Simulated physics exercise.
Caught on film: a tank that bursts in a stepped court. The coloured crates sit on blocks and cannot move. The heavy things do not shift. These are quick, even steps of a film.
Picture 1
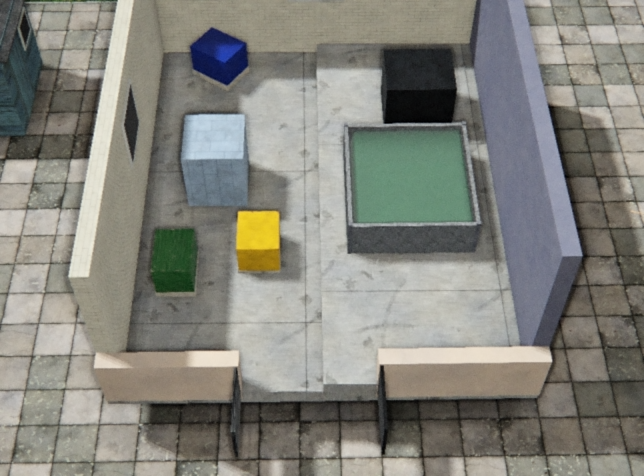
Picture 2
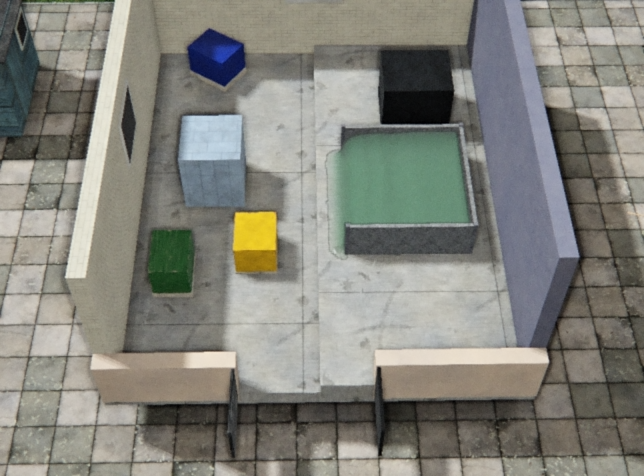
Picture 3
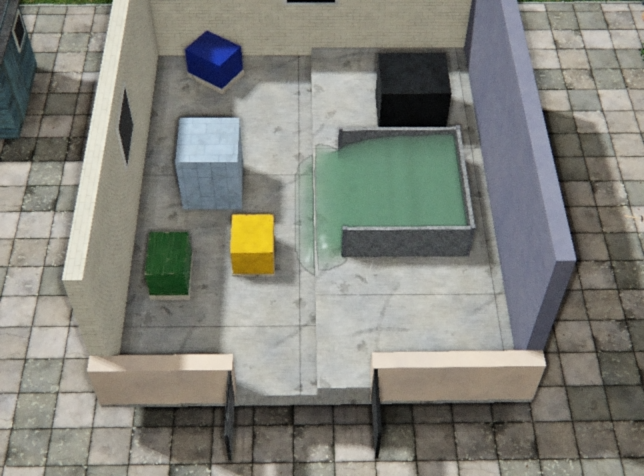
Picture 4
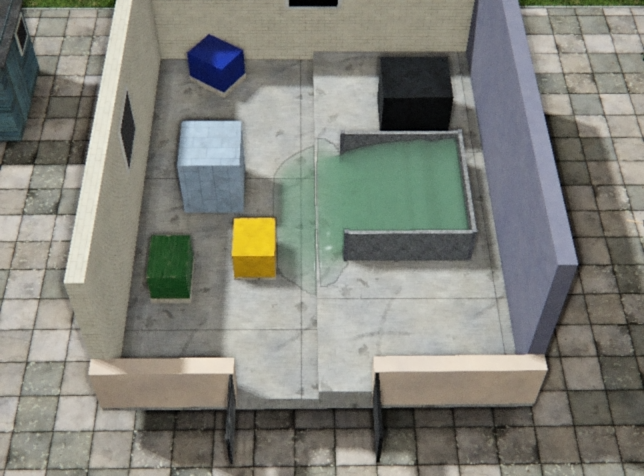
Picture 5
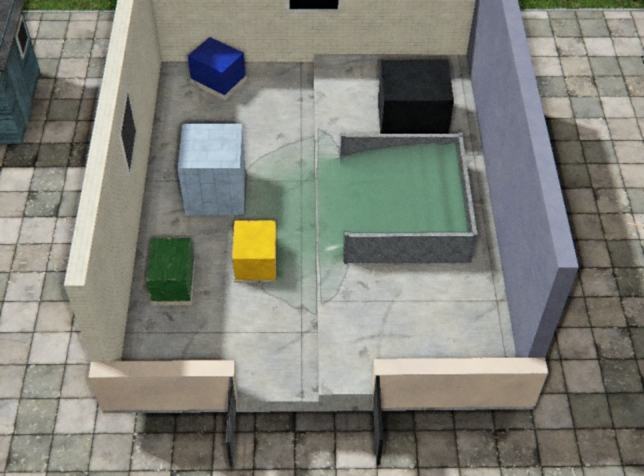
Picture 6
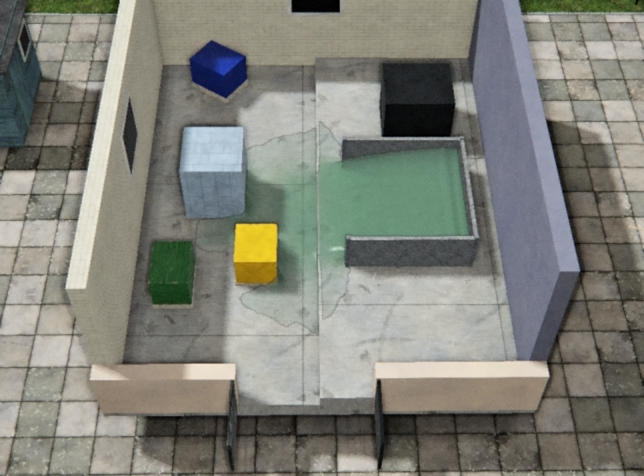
The video shows a walled court holding several coloured blocks and an open tank of green water, whose left side opens; water pours out leftward across the paved floor, spreading around the yellow block and reaching the pale blue one.
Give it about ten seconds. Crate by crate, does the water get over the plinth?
One by one: The green crate is soaked; the blue crate is soaked; the yellow crate is soaked.
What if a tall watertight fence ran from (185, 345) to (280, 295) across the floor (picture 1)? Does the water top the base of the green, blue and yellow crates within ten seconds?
The green one is wetted; the blue one is soaked; the yellow one gets wet.
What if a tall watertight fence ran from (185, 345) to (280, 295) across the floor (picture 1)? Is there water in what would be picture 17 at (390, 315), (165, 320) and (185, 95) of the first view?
In that order: Dry, wet, flooded.
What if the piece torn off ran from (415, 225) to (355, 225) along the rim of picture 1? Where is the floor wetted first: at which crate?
It is the one in green.
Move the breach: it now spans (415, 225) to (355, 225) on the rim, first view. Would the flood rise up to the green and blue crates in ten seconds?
Then: The green one keeps dry; the blue one keeps dry.
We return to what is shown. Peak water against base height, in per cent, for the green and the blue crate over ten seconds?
Near 220 and 220 in a hundred.
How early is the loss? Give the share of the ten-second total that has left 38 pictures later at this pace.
Roughly 65 per cent.
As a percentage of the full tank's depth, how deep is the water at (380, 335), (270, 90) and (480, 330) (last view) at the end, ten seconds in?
In turn 0, 18 and 0 in a hundred.
A moment on, water covers 30 % of the floor; the green crate water round its plinth, the blue crate not reached, the yellow crate water round its plinth.
Next, water covers 50 % of the floor; the green crate water round its plinth, the blue crate water round its plinth, the yellow crate water round its plinth.
Then, water covers 55 % of the floor; the green crate water round its plinth, the blue crate water round its plinth, the yellow crate water round its plinth.
Later, water covers 60 % of the floor; the green crate water round its plinth, the blue crate water round its plinth, the yellow crate water round its plinth.
In the end, water covers 55 % of the floor; the green crate was topped, the blue crate was topped, the yellow crate was topped.
